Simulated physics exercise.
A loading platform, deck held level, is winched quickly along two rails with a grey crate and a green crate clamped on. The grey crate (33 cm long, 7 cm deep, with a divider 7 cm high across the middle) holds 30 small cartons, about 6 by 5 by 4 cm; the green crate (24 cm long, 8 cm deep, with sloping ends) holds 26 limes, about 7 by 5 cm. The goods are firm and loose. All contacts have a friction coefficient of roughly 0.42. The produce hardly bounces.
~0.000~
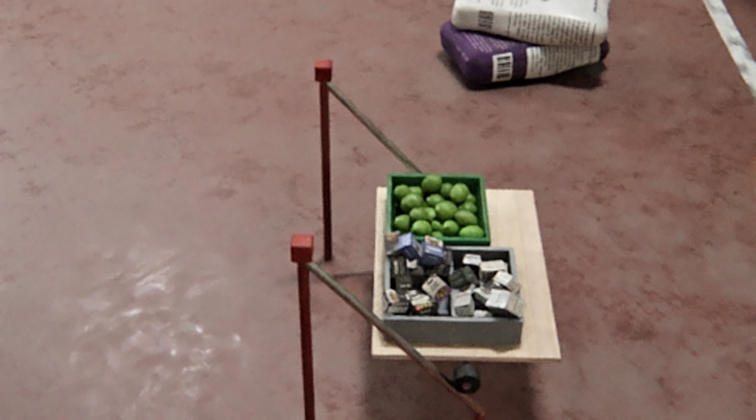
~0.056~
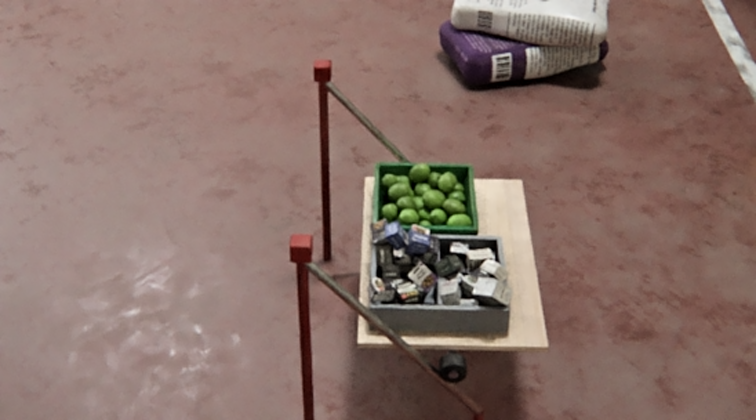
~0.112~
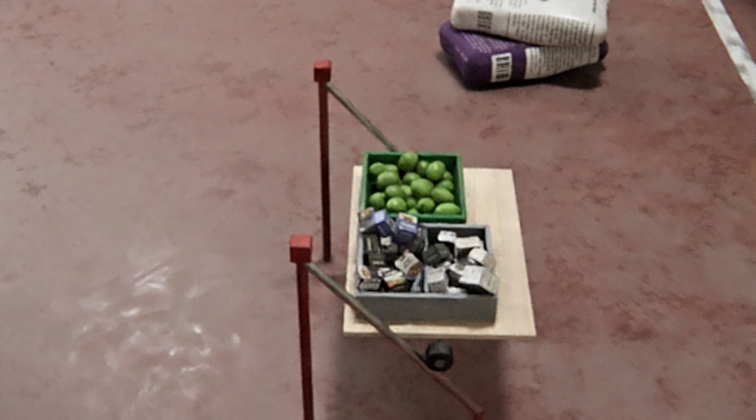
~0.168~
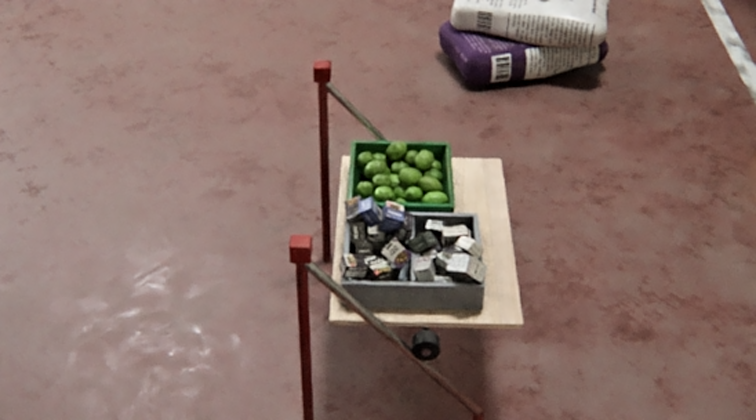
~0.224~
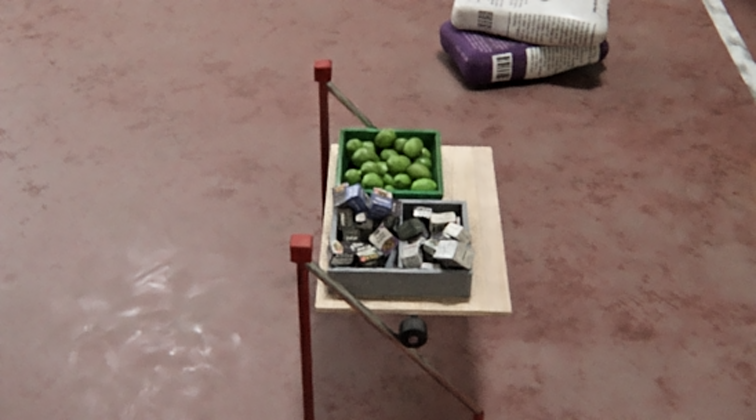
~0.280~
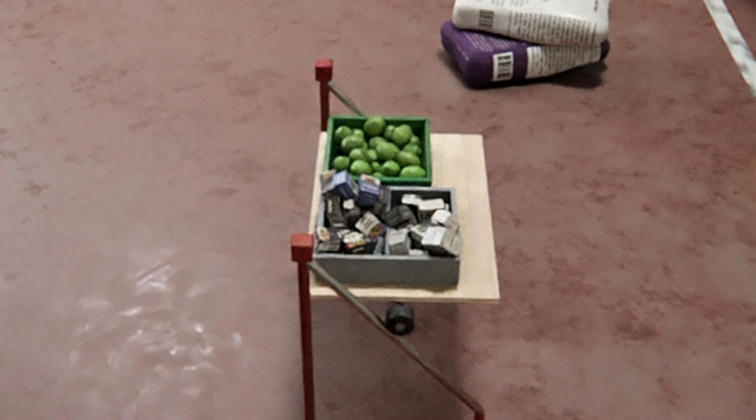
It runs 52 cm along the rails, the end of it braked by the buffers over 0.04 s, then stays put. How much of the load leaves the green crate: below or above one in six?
The green crate loses less than a sixth of its limes.
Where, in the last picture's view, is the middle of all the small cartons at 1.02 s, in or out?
Around (301, 168).
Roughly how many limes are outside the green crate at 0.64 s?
Some 0 by then.
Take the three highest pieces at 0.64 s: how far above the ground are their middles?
Roughly 86 cm.
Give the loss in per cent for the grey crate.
Grey crate 15 per cent.
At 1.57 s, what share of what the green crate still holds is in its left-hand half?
About 70 per cent.
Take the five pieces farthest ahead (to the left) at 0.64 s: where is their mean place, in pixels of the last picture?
At about (255, 140).
After 0.52 s, it meets the buffers.
After 0.64 s, 2 of 30 out of the grey crate and 0 of 26 out of the green crate.
After 0.80 s, 4 of 30 out of the grey crate and 0 of 26 out of the green crate.
After 1.02 s, 4 of 30 out of the grey crate and 0 of 26 out of the green crate.
When it is over (at 1.57 s), 4 of 30 out of the grey crate and 0 of 26 out of the green crate. Asked share, 0 of 26, 0 per cent.
